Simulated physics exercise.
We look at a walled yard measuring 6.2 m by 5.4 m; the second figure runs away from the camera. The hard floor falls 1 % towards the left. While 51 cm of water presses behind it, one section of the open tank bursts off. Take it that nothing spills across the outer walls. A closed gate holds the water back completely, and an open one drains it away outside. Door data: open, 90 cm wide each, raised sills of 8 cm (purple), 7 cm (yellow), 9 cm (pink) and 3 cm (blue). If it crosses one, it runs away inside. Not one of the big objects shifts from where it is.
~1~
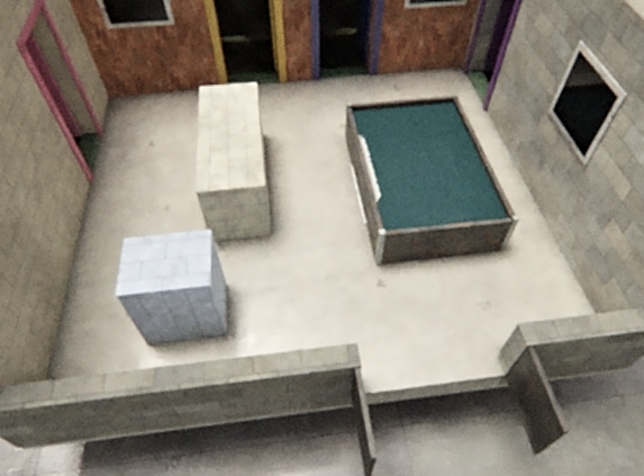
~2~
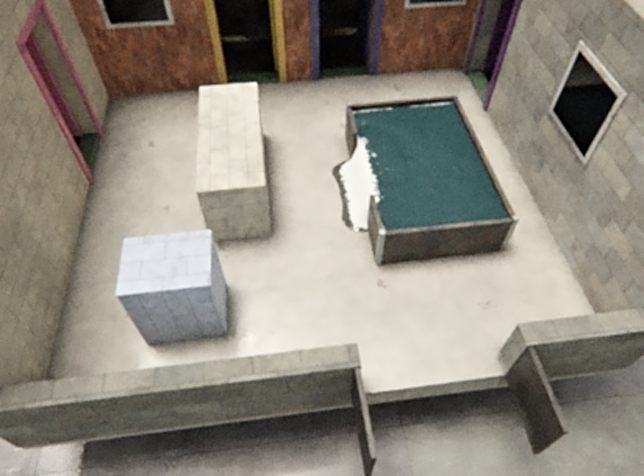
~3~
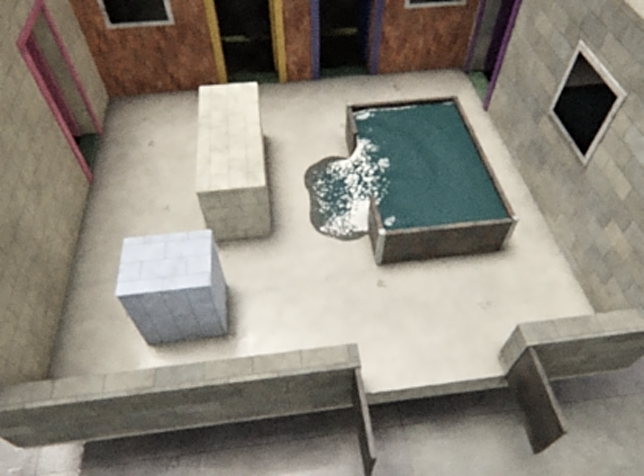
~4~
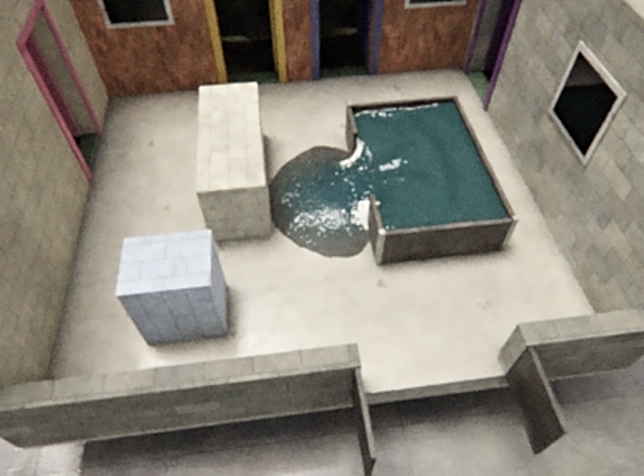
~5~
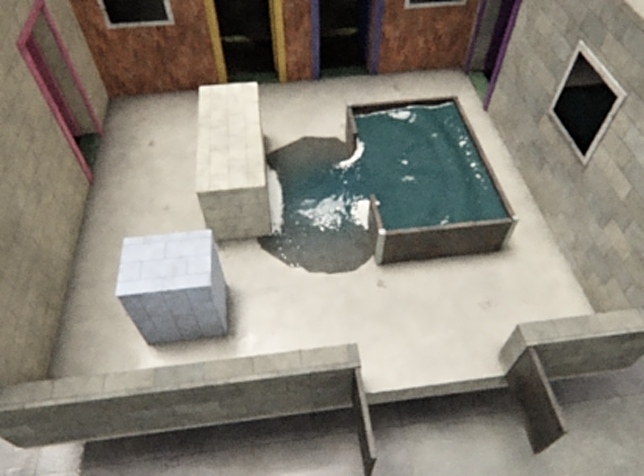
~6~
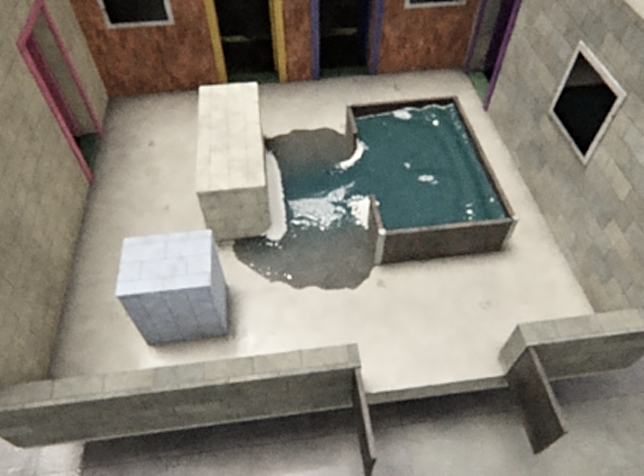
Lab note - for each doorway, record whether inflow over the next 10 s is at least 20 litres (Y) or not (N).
Purple door: Falls short; yellow door: Tops the amount; pink door: Falls short; blue door: Tops the amount.
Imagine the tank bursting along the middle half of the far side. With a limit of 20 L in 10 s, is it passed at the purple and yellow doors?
Result against the limit at purple: Limit broken; result at yellow: Limit held.
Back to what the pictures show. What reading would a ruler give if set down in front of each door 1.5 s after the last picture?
Depths in cm: Purple 0, yellow 12, pink 0, blue 8.
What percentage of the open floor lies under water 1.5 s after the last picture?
Around 35 per cent wet.
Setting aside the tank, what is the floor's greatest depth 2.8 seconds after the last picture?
Around 24 centimetres deep.
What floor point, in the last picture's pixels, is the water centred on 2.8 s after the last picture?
Centre: Approx. (342, 207) px.
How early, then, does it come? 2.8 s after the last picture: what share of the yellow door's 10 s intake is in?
Some 65 in a hundred.
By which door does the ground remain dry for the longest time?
The pink one.
Then, 0.7 s after the last picture water covers 15 % of the floor and is deepest (40 cm) near (281, 205); purple door not reached, yellow door not reached, pink door not reached, blue door not reached.
Then, 1.5 s after the last picture water covers 35 % of the floor and is deepest (30 cm) near (281, 205); purple door not reached, yellow door 12 cm at the sill, 20 L in, pink door not reached, blue door 8 cm at the sill, 1 L in.
Then, 2.8 s after the last picture water covers 50 % of the floor and is deepest (24 cm) near (281, 205); purple door not reached, yellow door 13 cm at the sill, 68 L in, pink door not reached, blue door 10 cm at the sill, 32 L in.
Then, 5.3 s after the last picture water covers 85 % of the floor and is deepest (14 cm) near (281, 205); purple door 7 cm at the sill, 1 L in, yellow door 9 cm at the sill, 101 L in, pink door 8 cm at the sill, 0 L in, blue door 7 cm at the sill, 76 L in.
Then, 9.3 s after the last picture water covers 95 % of the floor and is deepest (10 cm) near (90, 188); purple door 4 cm at the sill, 2 L in, yellow door 6 cm at the sill, 106 L in, pink door 10 cm at the sill, 0 L in, blue door 5 cm at the sill, 98 L in.
